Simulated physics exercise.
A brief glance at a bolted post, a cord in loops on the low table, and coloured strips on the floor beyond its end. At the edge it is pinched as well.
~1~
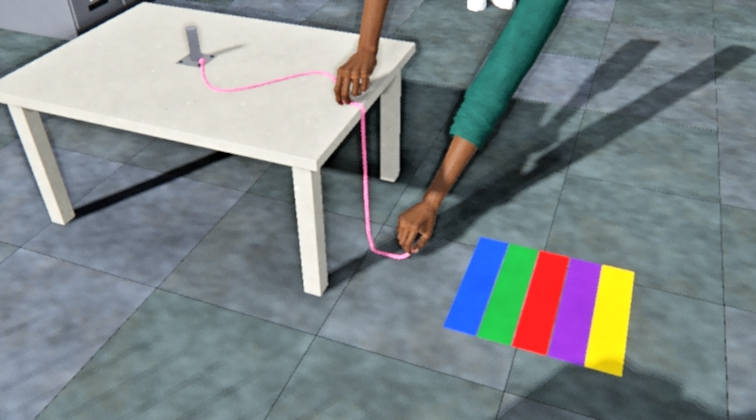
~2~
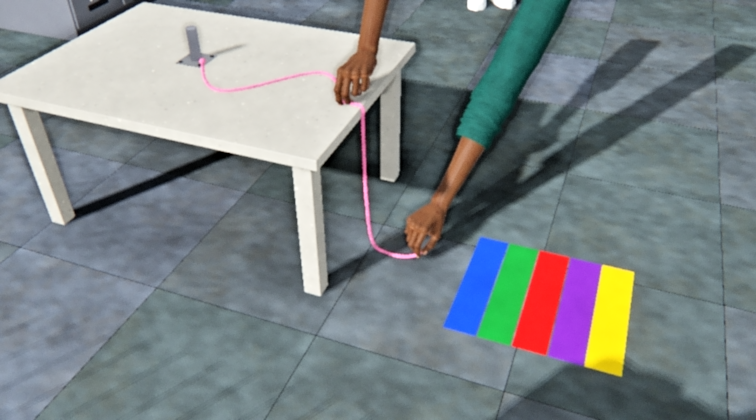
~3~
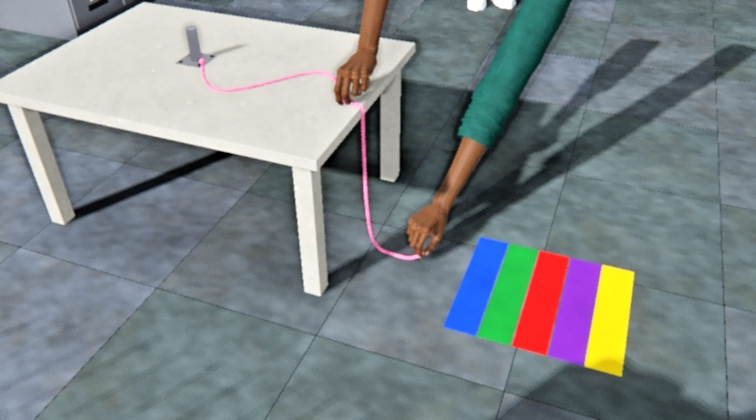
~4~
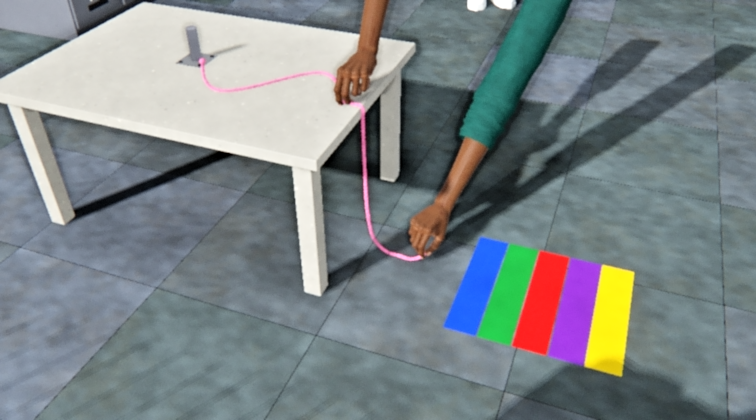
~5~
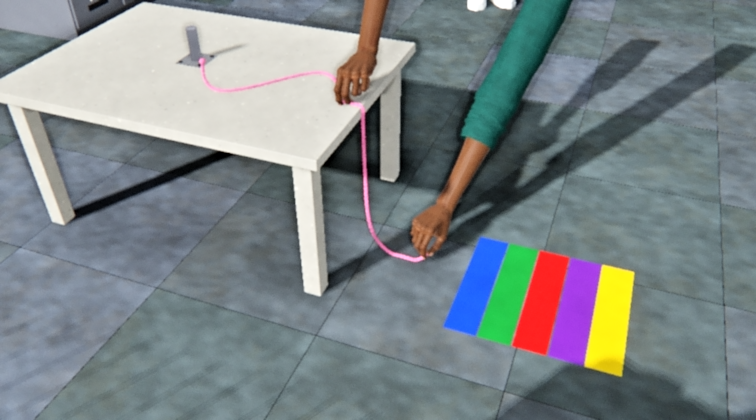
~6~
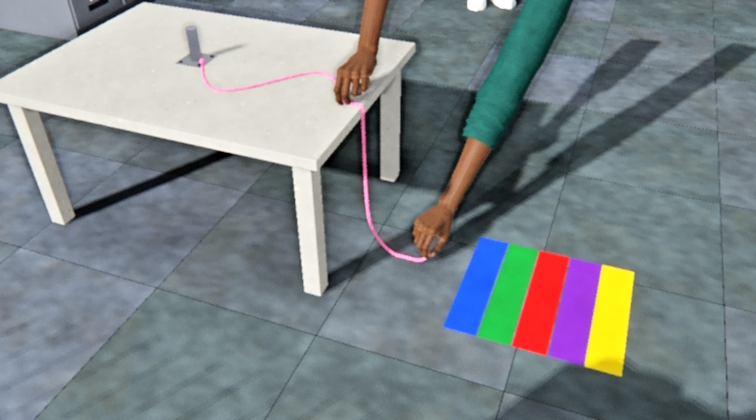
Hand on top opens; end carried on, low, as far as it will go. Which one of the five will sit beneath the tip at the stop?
The yellow strip will.
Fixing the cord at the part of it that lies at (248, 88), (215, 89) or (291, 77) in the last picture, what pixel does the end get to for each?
Per try (px, approx.): (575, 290), (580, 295), (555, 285).
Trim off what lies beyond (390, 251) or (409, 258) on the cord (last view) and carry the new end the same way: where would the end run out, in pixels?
It would be at (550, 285) in the first case and at (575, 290) in the second.
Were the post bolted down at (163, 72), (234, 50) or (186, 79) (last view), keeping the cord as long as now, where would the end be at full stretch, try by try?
Try by try, about (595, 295), (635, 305) and (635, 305).
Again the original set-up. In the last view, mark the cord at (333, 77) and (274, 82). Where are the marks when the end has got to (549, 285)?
The first one ends up at (366, 107) and the second one at (312, 85).
Early on, end near (549, 285); over red.
Midway, end near (589, 294); over purple.
At the end of the slack, end near (614, 300); over yellow. The yellow one.
